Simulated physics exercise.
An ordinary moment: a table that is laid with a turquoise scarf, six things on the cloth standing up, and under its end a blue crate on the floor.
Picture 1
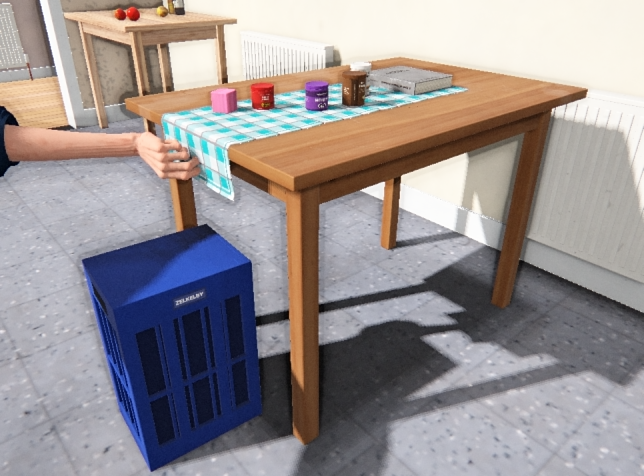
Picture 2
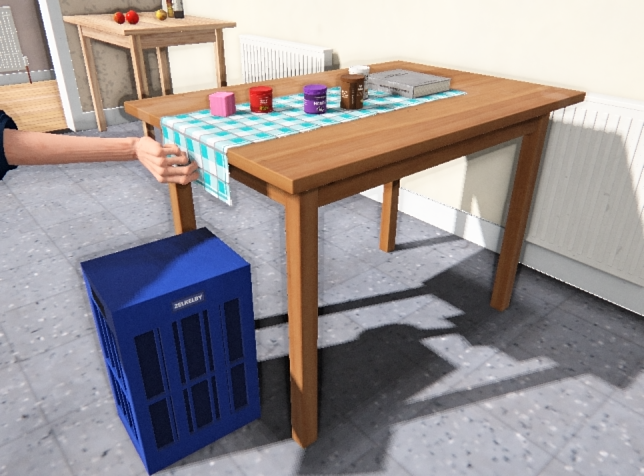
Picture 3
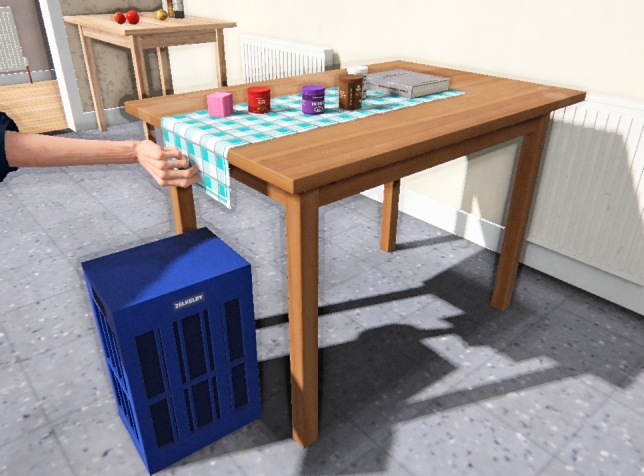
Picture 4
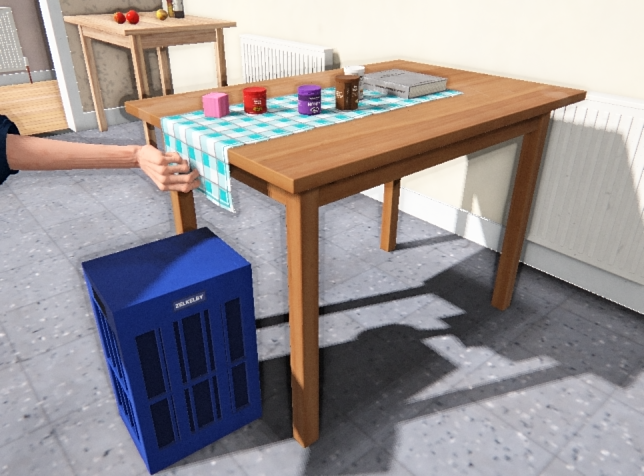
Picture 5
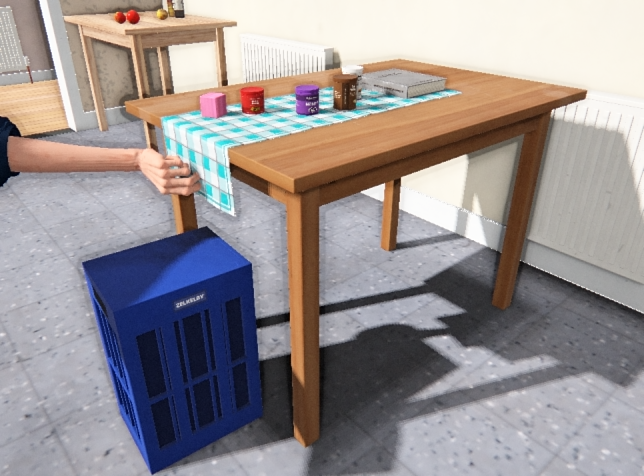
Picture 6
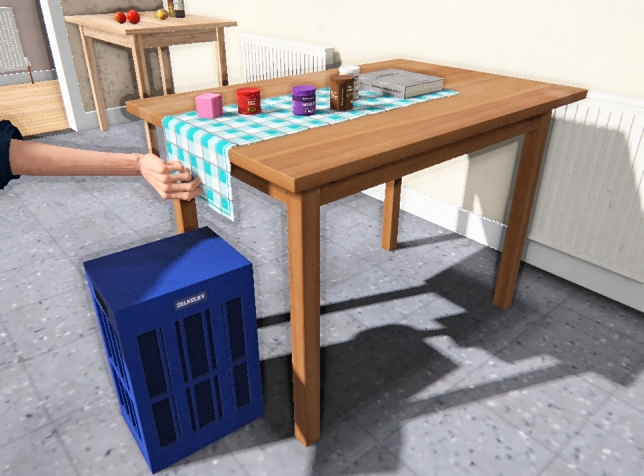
On a wooden table, a hand slowly pulling a turquoise checked cloth, its objects shifting slightly left above a blue crate.
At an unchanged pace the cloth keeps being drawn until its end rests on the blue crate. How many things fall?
The tally of dropped things is one.
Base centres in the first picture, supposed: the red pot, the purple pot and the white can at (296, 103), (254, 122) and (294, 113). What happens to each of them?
The red pot stays put; the purple pot ends up off; the white can stays put.
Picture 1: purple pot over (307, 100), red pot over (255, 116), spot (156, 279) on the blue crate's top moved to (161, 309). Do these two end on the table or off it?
The purple pot stays aboard, and the red pot does not stay aboard.
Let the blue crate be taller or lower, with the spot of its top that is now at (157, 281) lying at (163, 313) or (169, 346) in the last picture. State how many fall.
First case 2, second case 3.
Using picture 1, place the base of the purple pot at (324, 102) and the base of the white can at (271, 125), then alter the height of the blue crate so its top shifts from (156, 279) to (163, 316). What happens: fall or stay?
The purple pot stays aboard; the white can is lost.
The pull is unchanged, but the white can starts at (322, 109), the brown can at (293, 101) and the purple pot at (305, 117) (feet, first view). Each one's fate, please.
White can - stays aboard, brown can - stays aboard, purple pot - stays aboard.
Early on, hem on the crate; pink cube gone.
Finally, hem on the crate; pink cube gone. The table loses one.
